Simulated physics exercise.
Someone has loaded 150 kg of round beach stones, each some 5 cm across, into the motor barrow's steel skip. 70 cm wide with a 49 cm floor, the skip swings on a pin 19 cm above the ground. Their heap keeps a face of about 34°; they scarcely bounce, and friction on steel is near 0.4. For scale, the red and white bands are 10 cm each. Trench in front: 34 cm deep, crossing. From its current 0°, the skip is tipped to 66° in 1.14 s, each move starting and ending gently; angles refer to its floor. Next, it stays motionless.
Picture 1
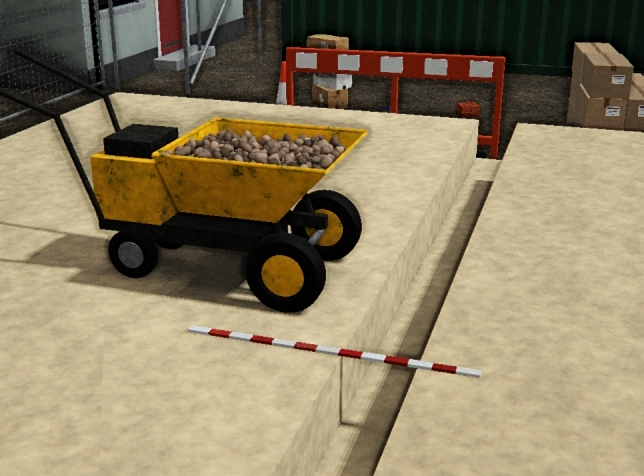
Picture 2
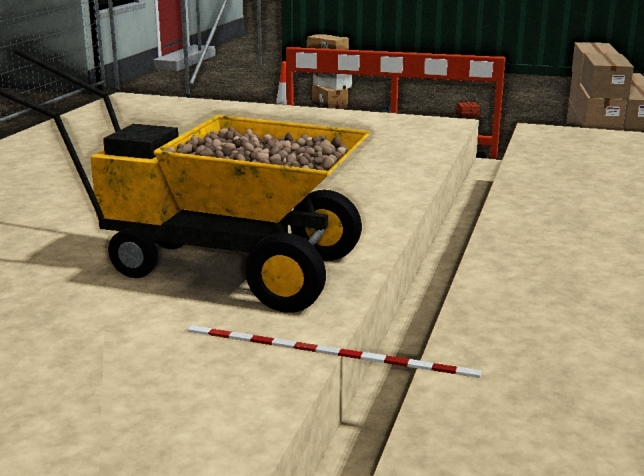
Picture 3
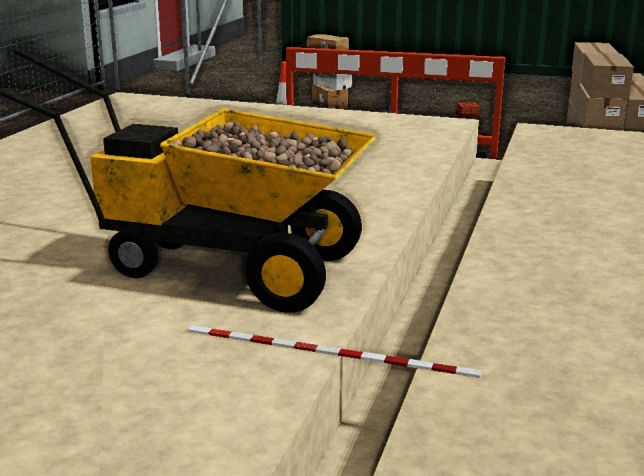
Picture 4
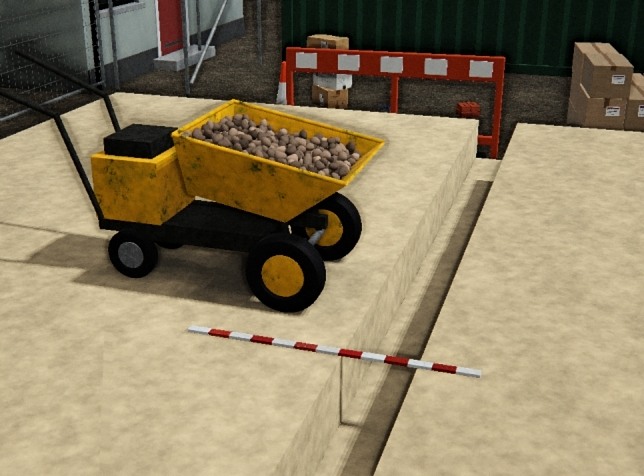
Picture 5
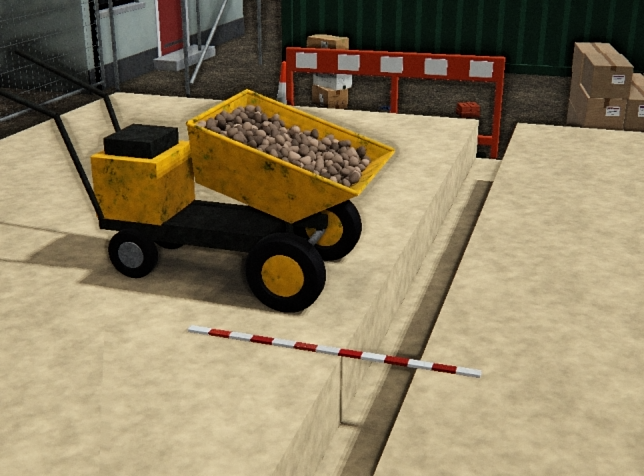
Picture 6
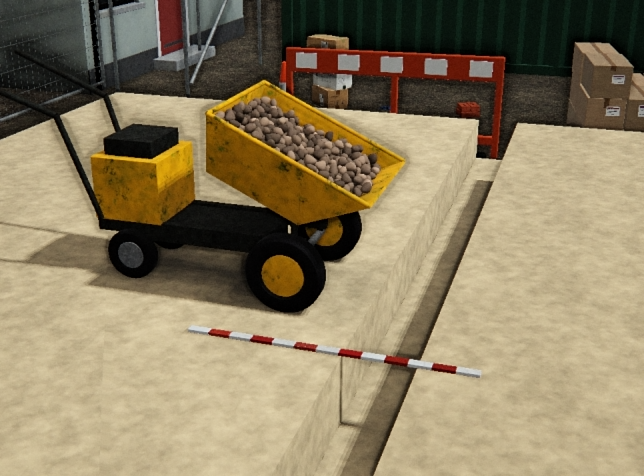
In a yard beside a narrow trench, a yellow motor barrow loaded with round stones stands still while its skip tilts forward to the right, slowly at first and then more steeply, the stones staying heaped inside.
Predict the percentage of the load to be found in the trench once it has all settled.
Roughly 38 percent of the load ends up there.
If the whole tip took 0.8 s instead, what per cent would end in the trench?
Roughly 30 per cent.
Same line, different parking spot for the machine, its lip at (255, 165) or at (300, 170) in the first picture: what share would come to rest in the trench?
First spot about 100, second spot about 65 per cent.
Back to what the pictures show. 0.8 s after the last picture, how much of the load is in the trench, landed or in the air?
At that moment: Approx. 10 %.
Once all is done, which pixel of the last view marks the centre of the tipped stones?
Around (472, 302).
Then, 0.4 s after the last picture the floor is at 56°, 100 % in the skip; the foremost stones are at (417, 237).
Then, 0.8 s after the last picture the floor is at 66°, 54 % in the skip, 11 % in the trench, 36 % past the trench; the foremost stones are at (521, 316).
Then, 1.1 s after the last picture the floor is at 66°, 19 % in the skip, 20 % in the trench, 62 % past the trench; the foremost stones are at (643, 328).
Then, 3.1 s after the last picture the floor is at 66°, 0 % in the skip, 38 % in the trench, 62 % past the trench; the foremost stones are past the picture's edge.
